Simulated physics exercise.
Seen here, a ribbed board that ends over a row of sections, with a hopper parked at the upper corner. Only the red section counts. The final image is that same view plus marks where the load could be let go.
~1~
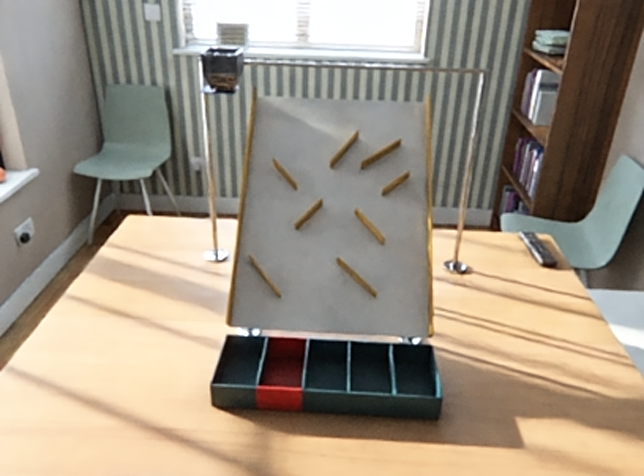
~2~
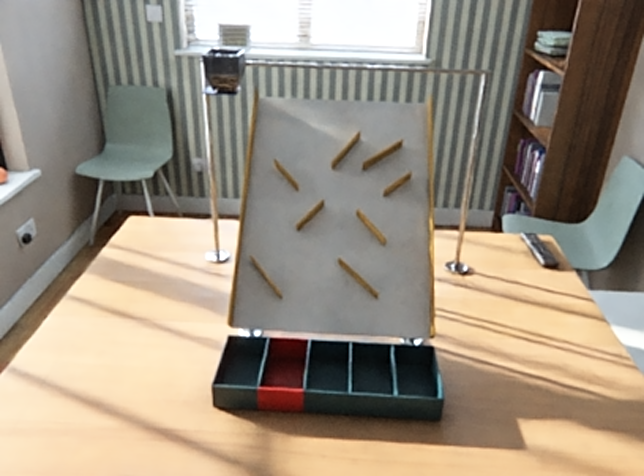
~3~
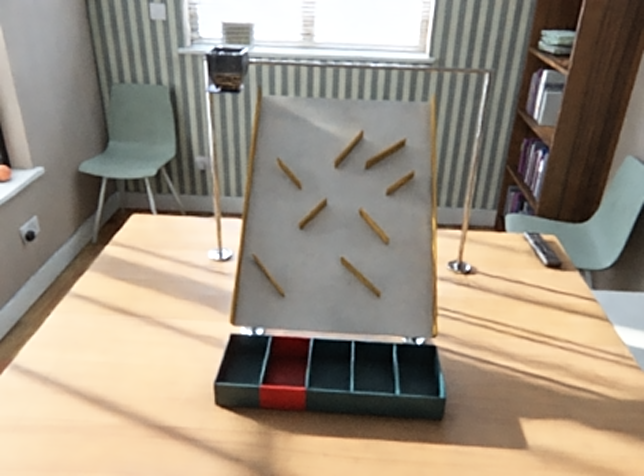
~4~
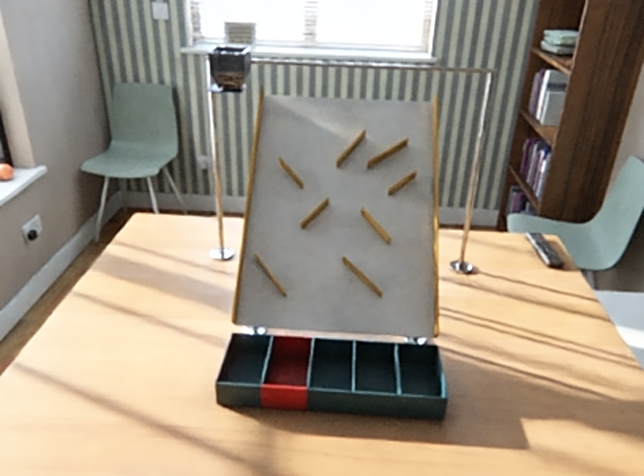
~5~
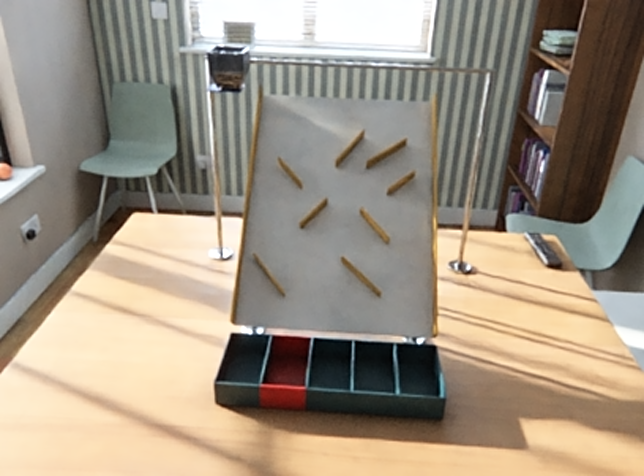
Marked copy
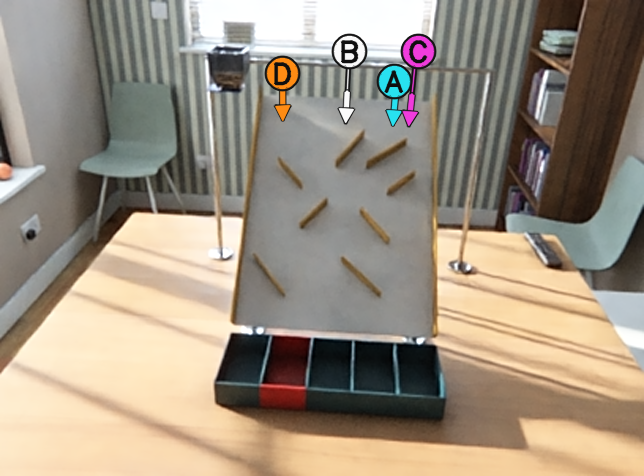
In a sunlit room, a tilted board with slanted ribs stood on a wooden table above a row of sections, one red, with a small dark container at the upper left; the view barely shifted and nothing else moved.
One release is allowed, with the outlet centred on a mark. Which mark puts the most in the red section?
Go for B.
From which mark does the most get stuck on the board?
It is A.
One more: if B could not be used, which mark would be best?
D.
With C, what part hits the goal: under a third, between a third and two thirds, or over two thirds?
Mark C gives under a third.
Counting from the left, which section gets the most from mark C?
The fifth from the left.
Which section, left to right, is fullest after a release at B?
The second from the left.
On the marked copy, mark A meets the board at (393, 120); mark B meets the board at (345, 117); mark C meets the board at (409, 120); mark D meets the board at (282, 115).
Choosing A, a small part in the red section, about half in other sections, about a third held on the board.
Choosing B, about two thirds in the red section, about a third in other sections.
Choosing C, a small part in the red section, most in other sections, a small part held on the board.
Choosing D, about a third in the red section, about two thirds in other sections.
